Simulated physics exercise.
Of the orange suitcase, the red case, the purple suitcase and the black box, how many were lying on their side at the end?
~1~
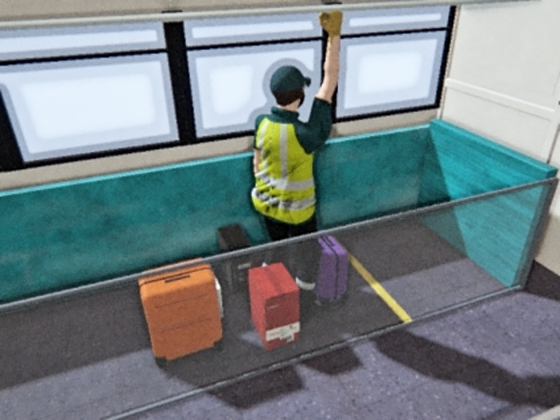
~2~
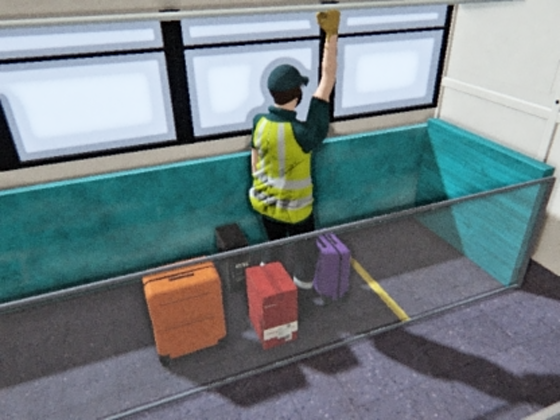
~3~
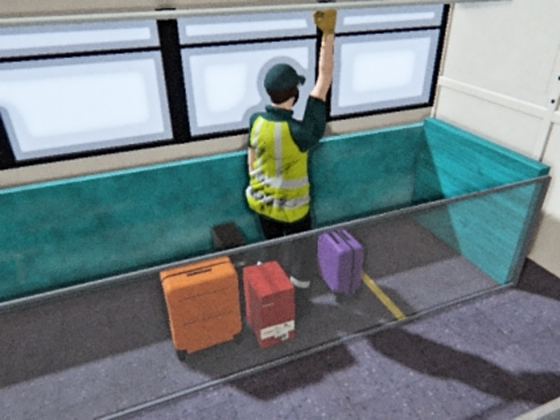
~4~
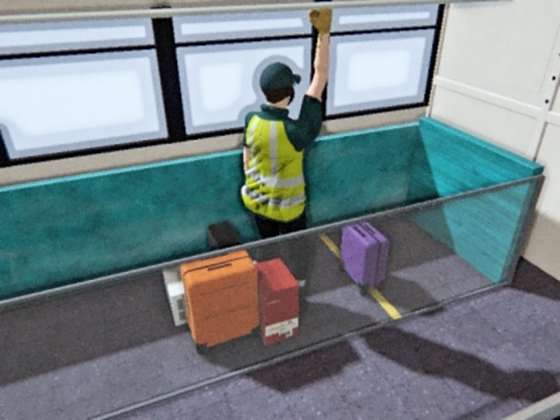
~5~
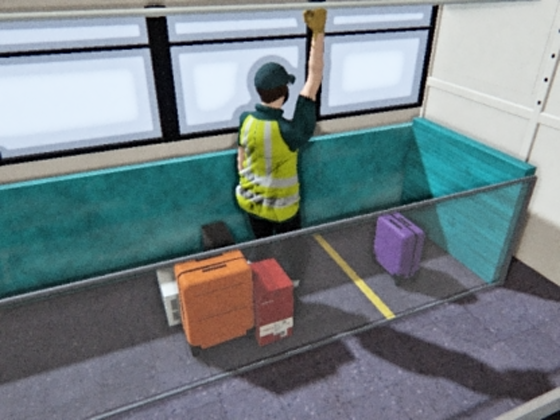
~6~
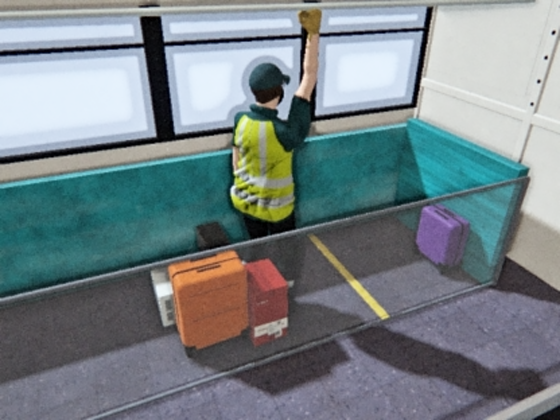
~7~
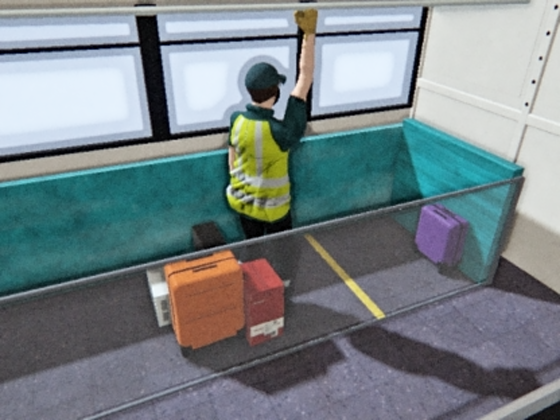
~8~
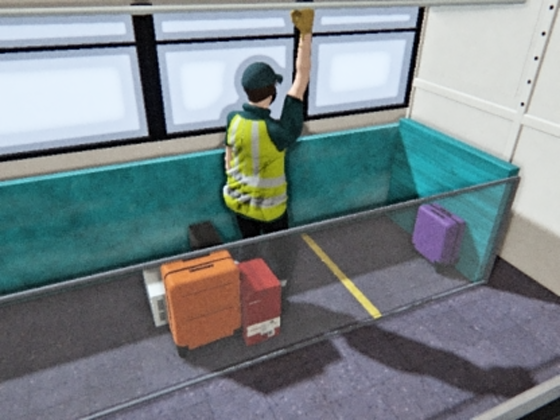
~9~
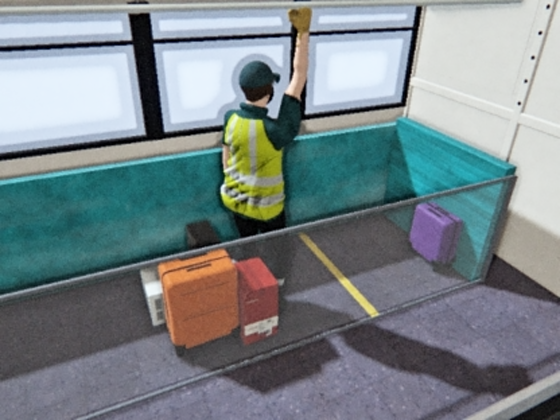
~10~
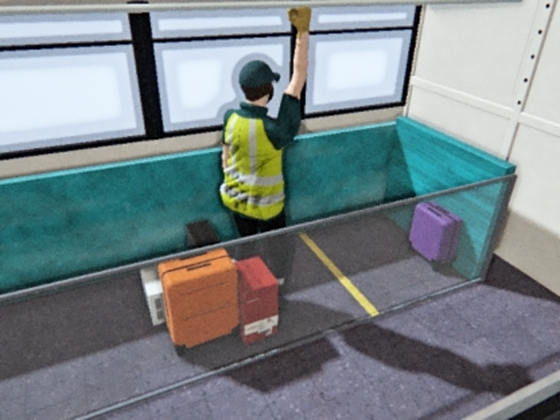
None of them were lying on their side. All four were still upright when everything came to rest.
